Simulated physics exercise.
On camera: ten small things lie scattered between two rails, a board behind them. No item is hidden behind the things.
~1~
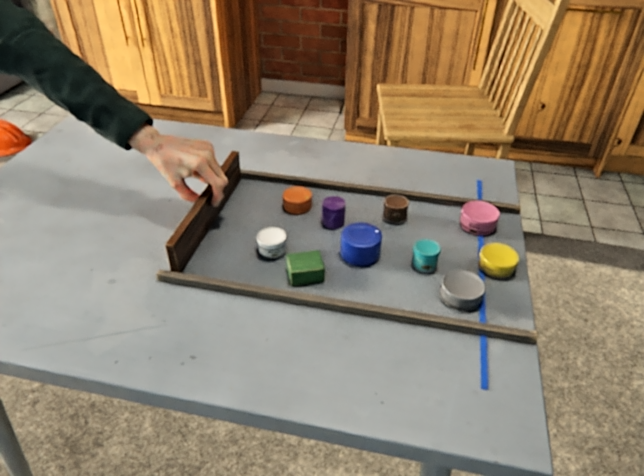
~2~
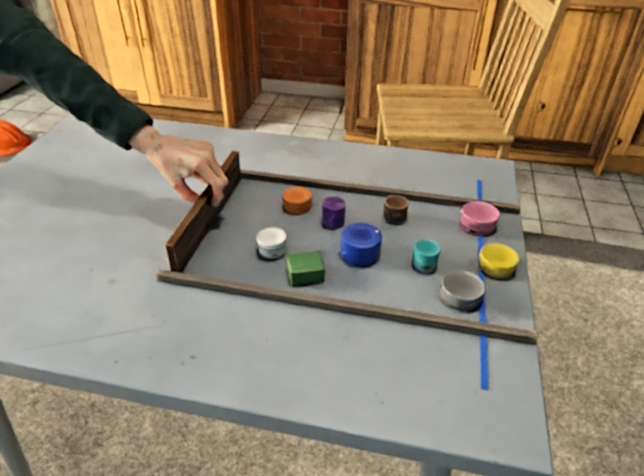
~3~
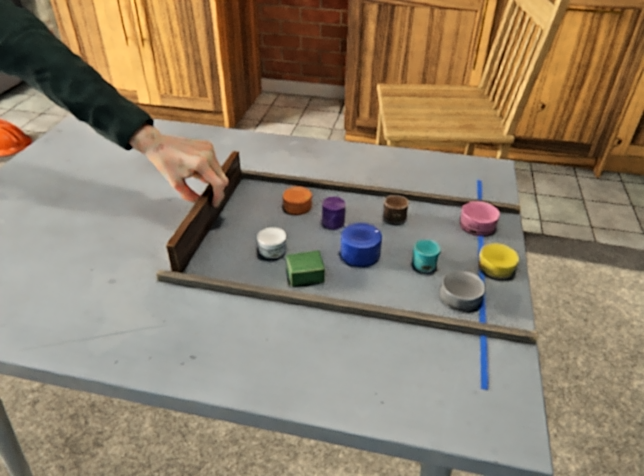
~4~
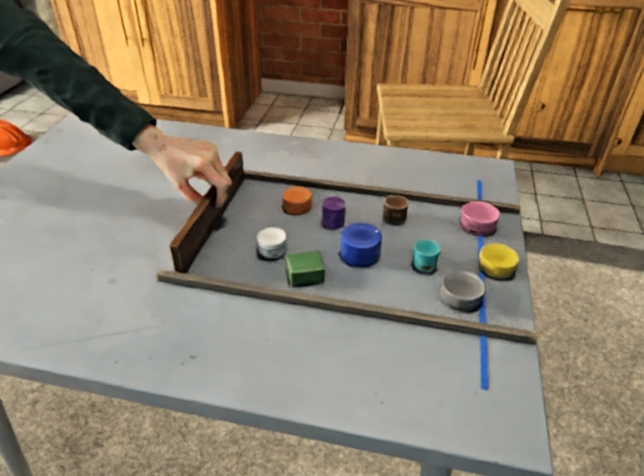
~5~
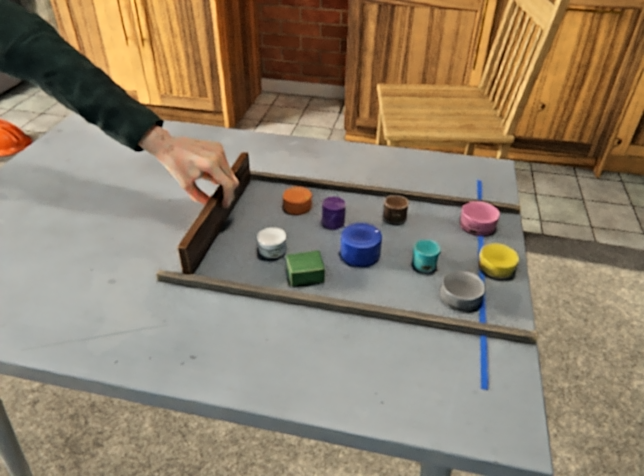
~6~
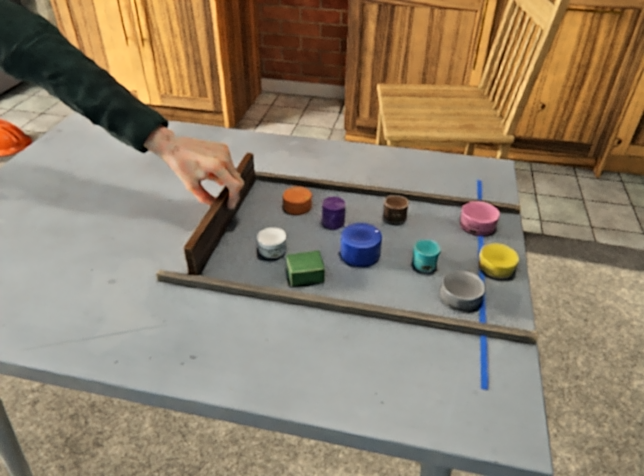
On a grey table in a room with wooden cabinets, small colourful pots, tubs and a green block sit between two rails, some near a strip of blue tape. A hand grips a dark board at the left and slides it slightly right, while the objects stay still.
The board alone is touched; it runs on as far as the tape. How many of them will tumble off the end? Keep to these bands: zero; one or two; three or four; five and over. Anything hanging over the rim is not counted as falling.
Three or four slip off.
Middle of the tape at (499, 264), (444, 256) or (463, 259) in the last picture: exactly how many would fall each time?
It would be 5, then 0, then 1.
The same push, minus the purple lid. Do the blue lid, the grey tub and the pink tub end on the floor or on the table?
The blue lid remains - the grey tub ends up below - the pink tub ends up below.
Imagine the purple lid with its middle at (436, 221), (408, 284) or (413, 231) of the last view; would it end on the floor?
The purple lid survives; is kept; survives.
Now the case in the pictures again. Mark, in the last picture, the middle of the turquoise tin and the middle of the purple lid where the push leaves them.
You'll find the turquoise tin at roughly (527, 278) and the purple lid at roughly (495, 235).
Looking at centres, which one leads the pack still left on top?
That one is the brown tin.
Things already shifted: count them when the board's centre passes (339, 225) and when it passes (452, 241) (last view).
So 5, and at the other place 10.
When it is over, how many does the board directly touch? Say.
Tally at the end: 5.
Soon after, none off yet; yellow pot at rest near (498, 262); pink tub at rest near (479, 218); grey tub at rest near (462, 291).
In the end, the number that fall off is three or four; gone, grey tub, pink tub and yellow pot.
